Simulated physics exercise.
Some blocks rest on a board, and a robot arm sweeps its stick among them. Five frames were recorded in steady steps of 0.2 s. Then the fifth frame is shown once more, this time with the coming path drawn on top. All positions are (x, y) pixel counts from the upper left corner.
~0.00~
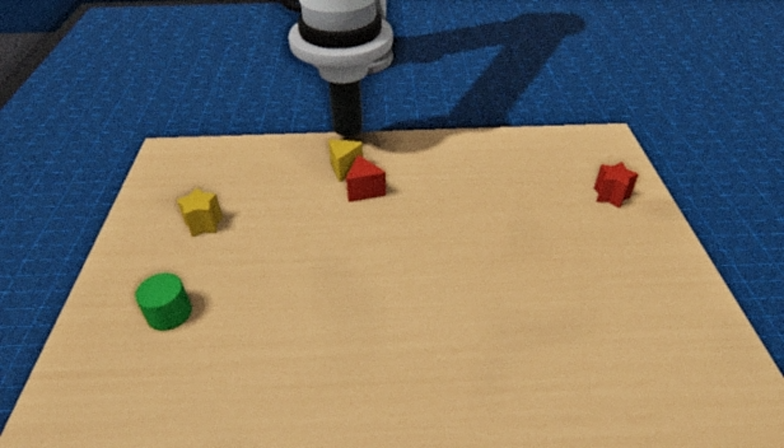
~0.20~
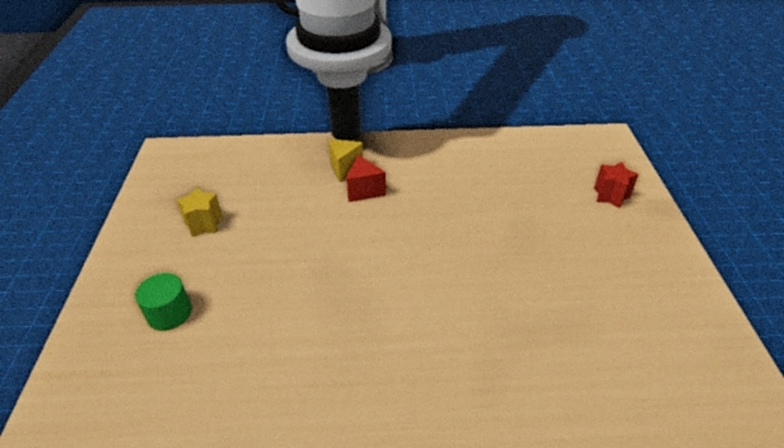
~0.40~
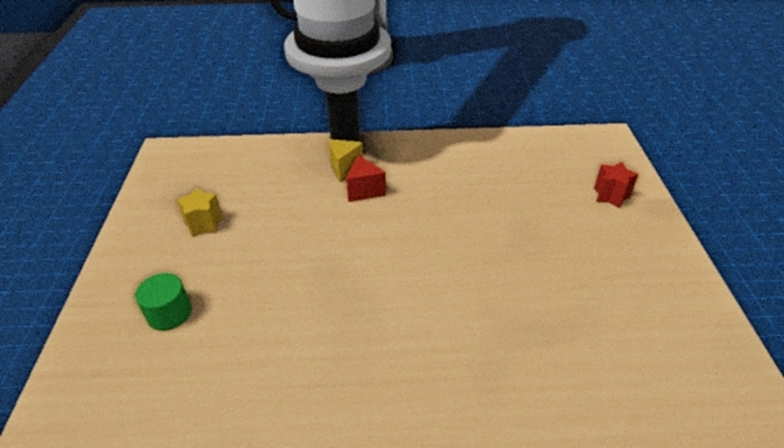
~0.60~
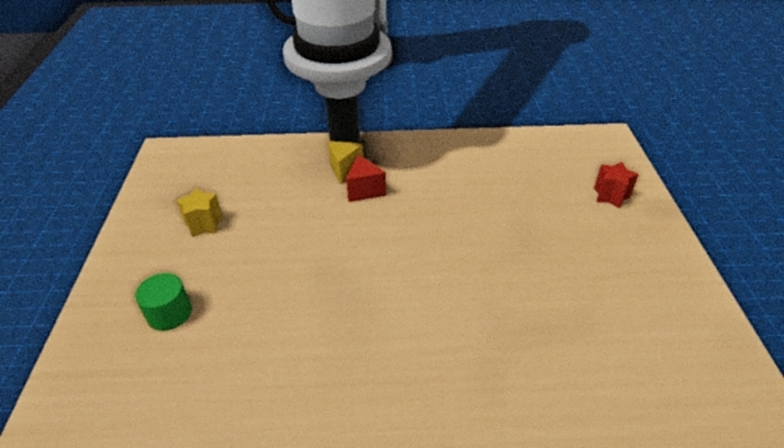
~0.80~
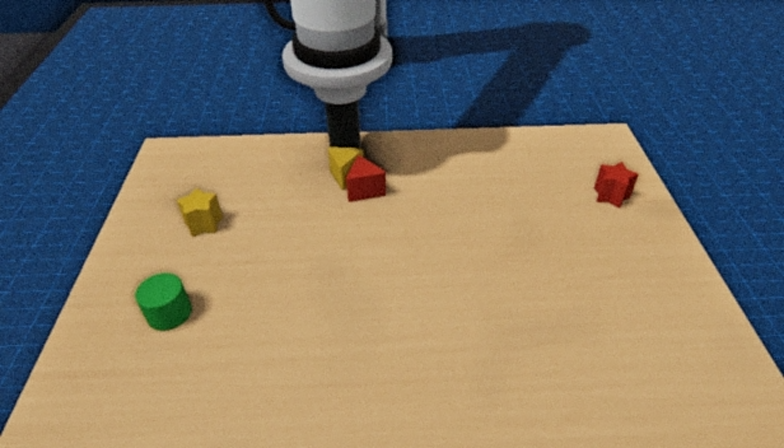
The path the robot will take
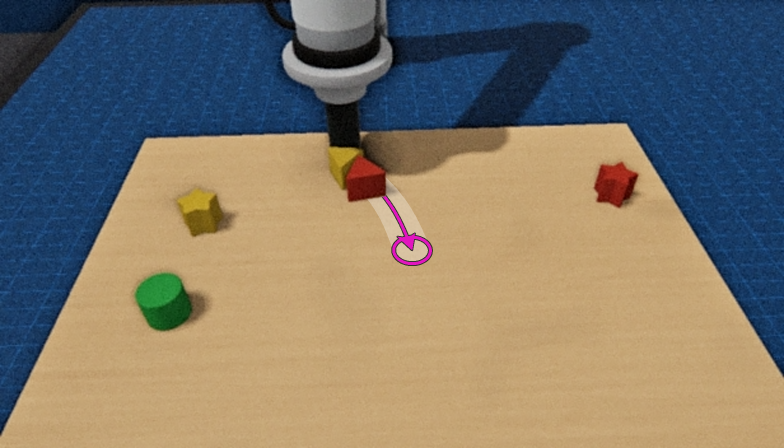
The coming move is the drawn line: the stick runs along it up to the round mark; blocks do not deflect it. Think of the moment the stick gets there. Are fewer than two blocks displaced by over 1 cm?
That would be a no.
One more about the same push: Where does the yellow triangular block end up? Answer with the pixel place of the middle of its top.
Most likely (355, 182).
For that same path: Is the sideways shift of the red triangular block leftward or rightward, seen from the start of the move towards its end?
The right.
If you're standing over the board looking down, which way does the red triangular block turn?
From overhead, clockwise.
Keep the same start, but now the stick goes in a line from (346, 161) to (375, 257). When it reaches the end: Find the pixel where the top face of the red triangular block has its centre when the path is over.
It sits at (392, 189).
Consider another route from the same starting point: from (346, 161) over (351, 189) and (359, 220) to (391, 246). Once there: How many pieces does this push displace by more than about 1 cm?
Two will move.
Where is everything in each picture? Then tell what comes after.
Stick's lower end at (348, 128); yellow triangular block at (343, 146); red triangular block at (363, 168), in the first picture.
Stick at (347, 133); blocks still, in the second picture.
Stick at (346, 138); blocks still, in the third picture.
Stick at (345, 143); yellow triangular block at (343, 148), in the fourth picture.
Stick at (345, 149); yellow triangular block at (344, 154); red triangular block at (363, 168), in the fifth picture.
Drawn move, from (346, 161) by way of (386, 199) to (412, 250).
On the path given first. One third of the way, stick at (374, 173); yellow triangular block at (353, 176), turned 20° clockwise; red triangular block at (375, 185), turned 35° clockwise.
Two thirds of the way, stick at (396, 202); yellow triangular block at (355, 182), turned 50° clockwise; red triangular block at (377, 207), turned 115° clockwise.
At the end, stick at (412, 237); yellow triangular block at (355, 182), turned 50° clockwise; red triangular block at (374, 218), turned 150° clockwise.
